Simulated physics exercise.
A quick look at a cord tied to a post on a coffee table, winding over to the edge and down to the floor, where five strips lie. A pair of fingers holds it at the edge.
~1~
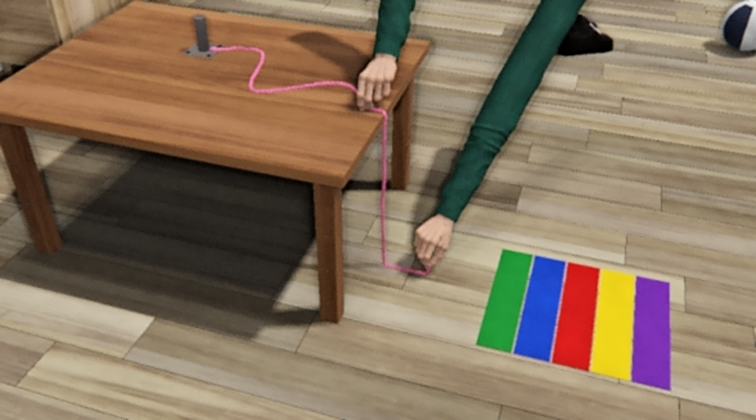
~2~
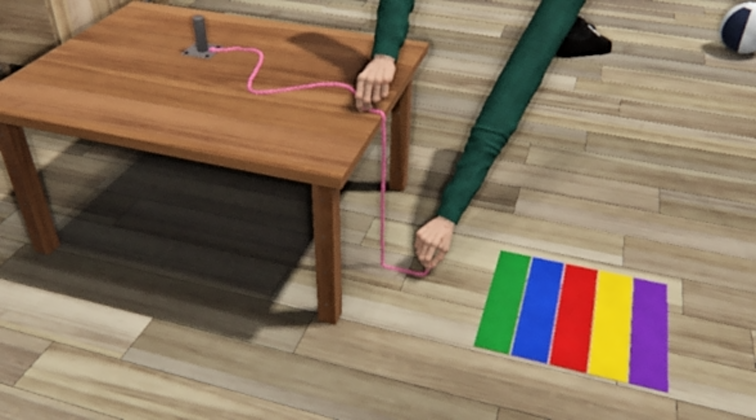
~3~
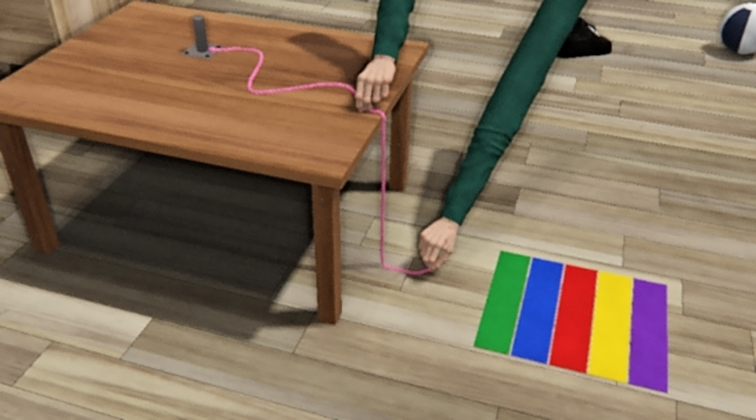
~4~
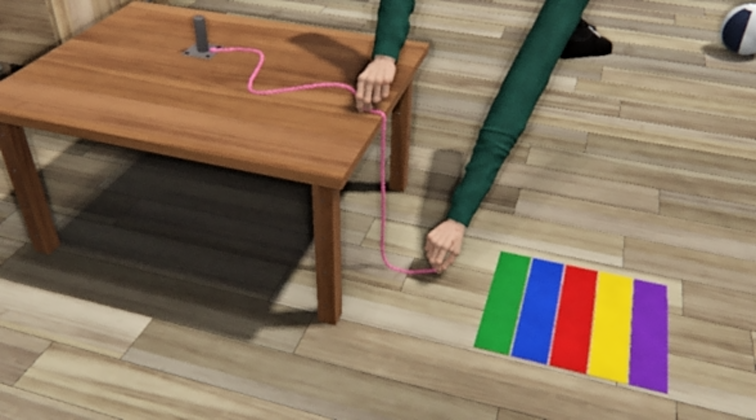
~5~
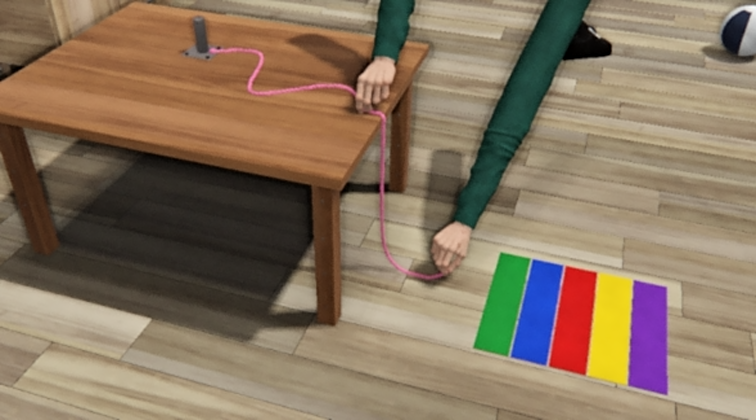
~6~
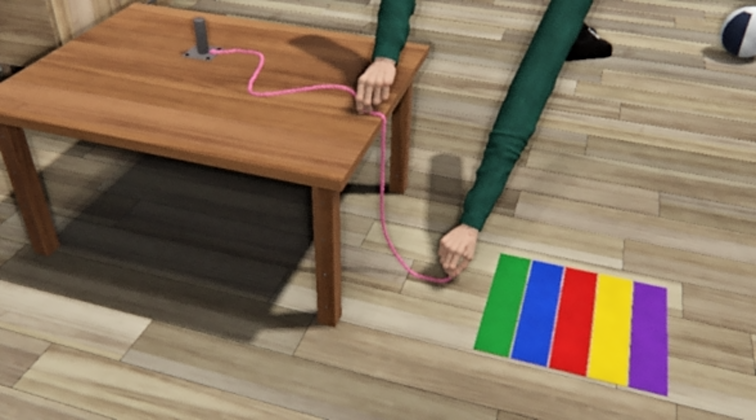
At the start, a pink cord runs from a post across a wooden table and over its edge to the floor, held by two hands in green sleeves. The lower hand then slides the cord's end slightly right, toward five coloured strips, while the upper hand stays at the edge.
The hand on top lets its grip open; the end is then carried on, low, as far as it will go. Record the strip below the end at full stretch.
Below the end: Purple.
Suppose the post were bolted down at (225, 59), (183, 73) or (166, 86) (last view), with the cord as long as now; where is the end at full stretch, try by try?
(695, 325), (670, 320) and (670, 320).
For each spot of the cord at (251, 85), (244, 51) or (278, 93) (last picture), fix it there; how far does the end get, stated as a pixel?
Approximately at (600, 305), at (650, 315) and at (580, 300), in that order.
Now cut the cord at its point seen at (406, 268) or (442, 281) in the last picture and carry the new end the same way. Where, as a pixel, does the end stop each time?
In order, around (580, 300) and (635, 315).
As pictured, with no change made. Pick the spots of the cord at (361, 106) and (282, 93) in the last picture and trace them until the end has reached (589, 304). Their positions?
One is near (400, 165), the other near (349, 96).
A little later, end near (589, 304); over red.
Next, end near (634, 314); over yellow.
When it is tight, end near (660, 320); over purple. It halts on the purple strip.
